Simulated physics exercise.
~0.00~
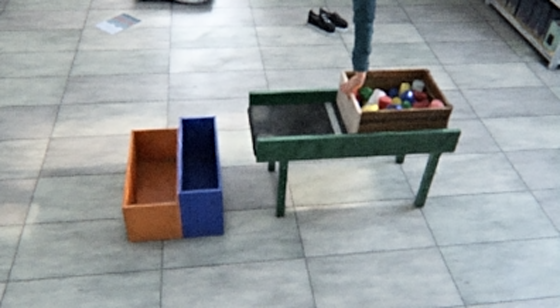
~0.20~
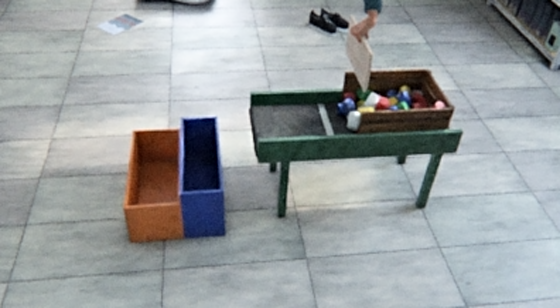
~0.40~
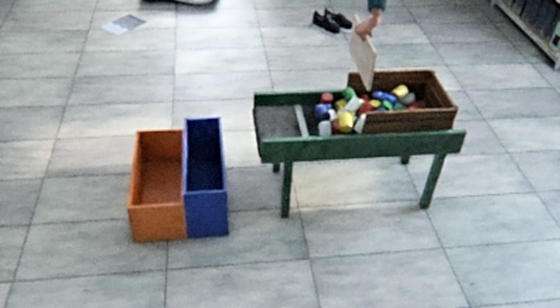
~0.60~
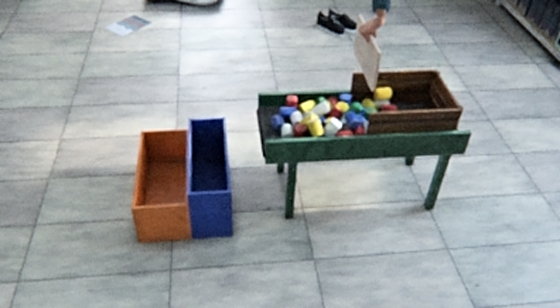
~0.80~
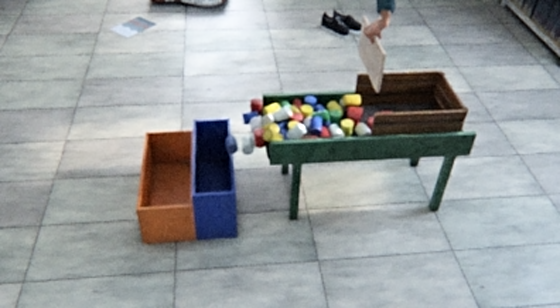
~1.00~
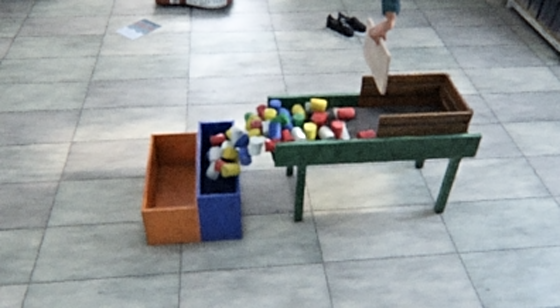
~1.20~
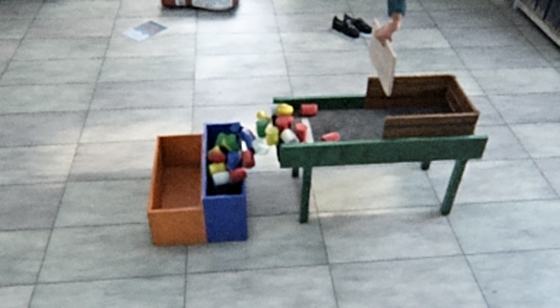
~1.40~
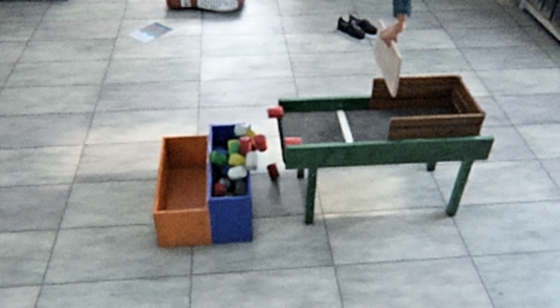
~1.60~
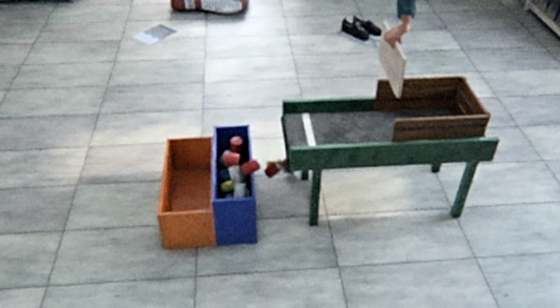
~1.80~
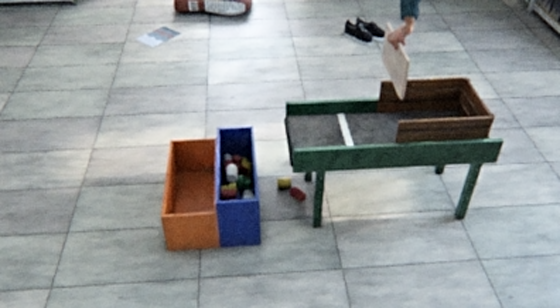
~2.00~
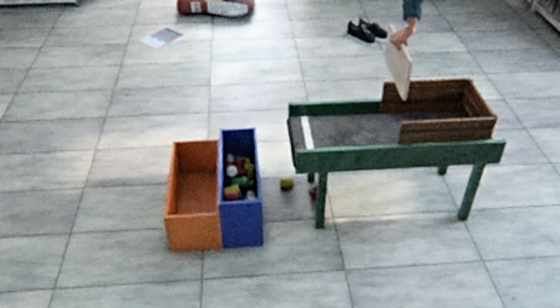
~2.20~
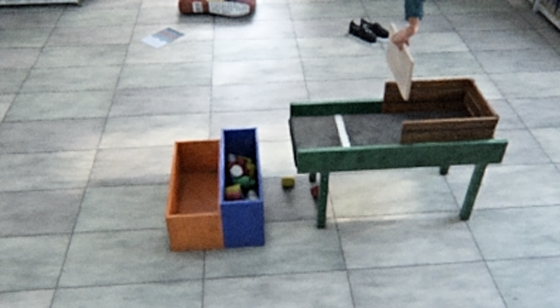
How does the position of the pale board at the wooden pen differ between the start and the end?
At the start the board stood down at the left end of the pen, holding the jars in. By the end it was held up by the hand, raised above that end of the emptied pen.
